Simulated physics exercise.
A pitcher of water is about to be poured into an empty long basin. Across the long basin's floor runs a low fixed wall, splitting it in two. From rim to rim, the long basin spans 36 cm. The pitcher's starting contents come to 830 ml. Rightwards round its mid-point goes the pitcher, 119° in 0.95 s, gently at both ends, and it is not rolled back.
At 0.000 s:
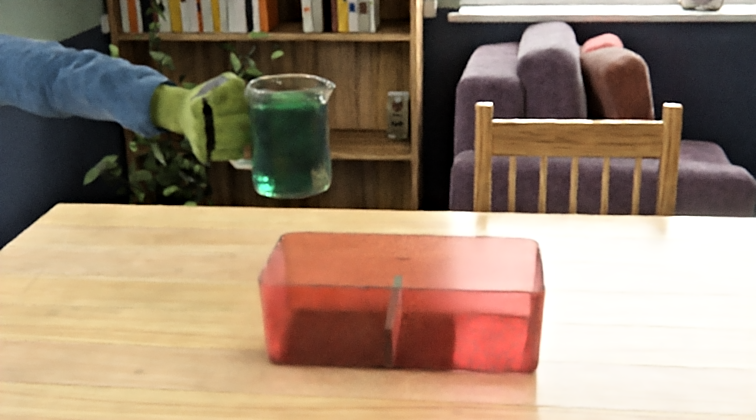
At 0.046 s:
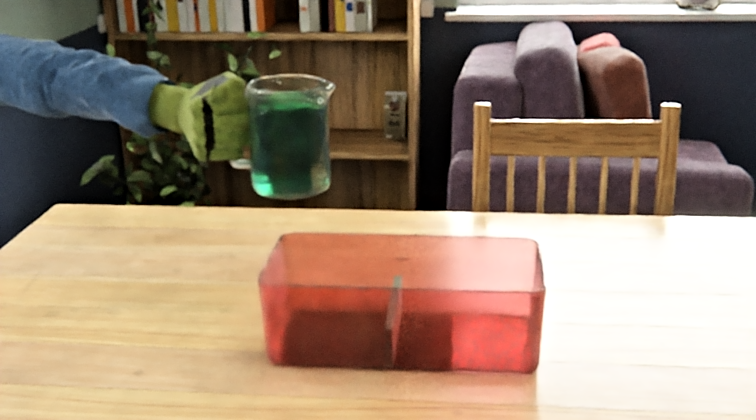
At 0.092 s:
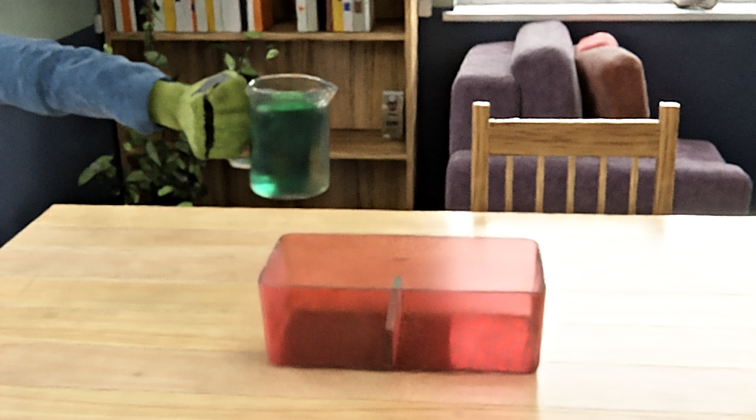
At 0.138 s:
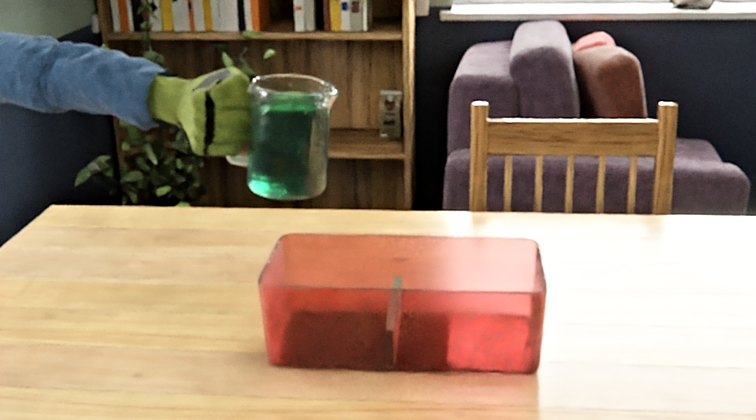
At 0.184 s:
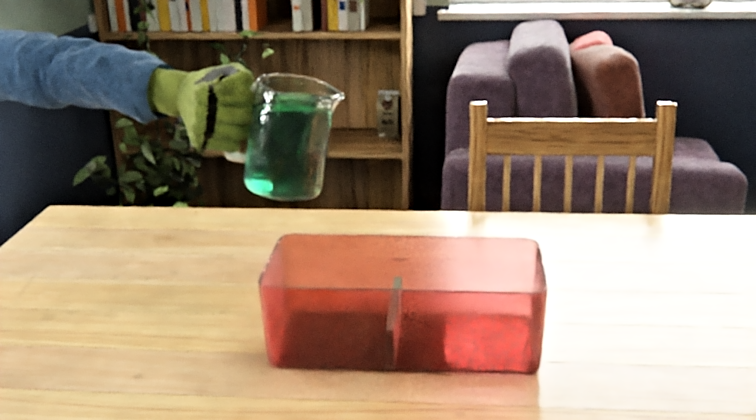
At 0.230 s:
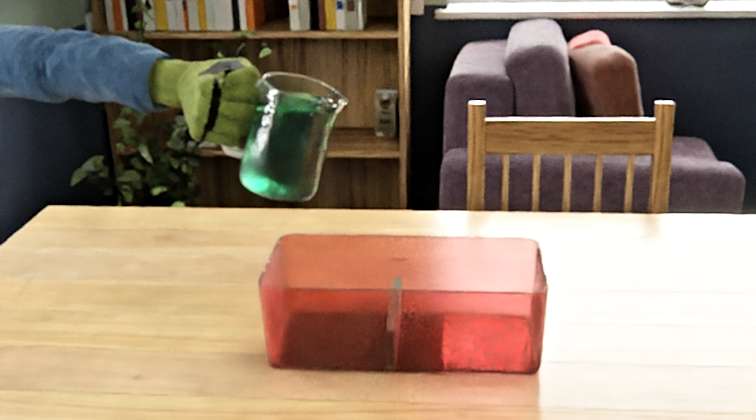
An arm in a blue sleeve and green glove holds a clear glass pitcher of green liquid at the left, seen from across a pale wooden table in a room with a bookshelf. A translucent red basin with a low divider sits on the table, a wooden chair and purple sofa behind. The gloved hand slowly tilts the pitcher rightwards, gently at first, while the view stays essentially still.
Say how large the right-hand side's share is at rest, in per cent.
Its share is roughly 71 per cent.
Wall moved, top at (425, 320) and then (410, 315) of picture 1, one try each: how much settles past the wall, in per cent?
Some 25 in a hundred, then some 50 in a hundred.
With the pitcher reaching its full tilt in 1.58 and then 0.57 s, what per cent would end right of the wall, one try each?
It comes to 80 per cent, and then 55 per cent.
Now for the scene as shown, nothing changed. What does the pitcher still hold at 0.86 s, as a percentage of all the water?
Roughly 20 per cent.
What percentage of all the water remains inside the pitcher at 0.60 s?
Roughly 78 percent.
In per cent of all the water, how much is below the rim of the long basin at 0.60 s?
I'd estimate some 4 percent of the liquid.
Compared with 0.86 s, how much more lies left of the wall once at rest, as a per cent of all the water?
It comes to near 22 per cent.
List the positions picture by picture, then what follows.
It leans 0°; its right rim is at (335, 85); the water meets the walls at (253, 98) and (327, 99); the long basin's rim runs from (271, 257) to (542, 265); the wall's top is at (394, 301), in the first picture.
It leans 1°; its right rim is at (335, 86); the water meets the walls at (253, 98) and (327, 100), in the second picture.
It leans 3°; its right rim is at (337, 88); the water meets the walls at (254, 98) and (328, 101), in the third picture.
It leans 6°; its right rim is at (340, 92); the water meets the walls at (255, 99) and (329, 102), in the fourth picture.
It leans 11°; its right rim is at (344, 96); the water meets the walls at (258, 102) and (333, 103), in the fifth picture.
It leans 16°; its right rim is at (348, 102); the water meets the walls at (257, 110) and (339, 104), in the sixth picture.
By 0.60 s the tilt is 83° and 78 per cent is still to pour, 0 is left of the wall and 4 right of it.
By 0.86 s the tilt is 117° and 19 per cent is still to pour, 5 is left of the wall and 51 right of it.
By 1.14 s the tilt is 119° and 0 per cent is still to pour, 26 is left of the wall and 71 right of it.
By 1.45 s the tilt is 119° and 0 per cent is still to pour, 28 is left of the wall and 71 right of it.
At rest 28 per cent lies left of the wall, 71 right of it and 1 outside.
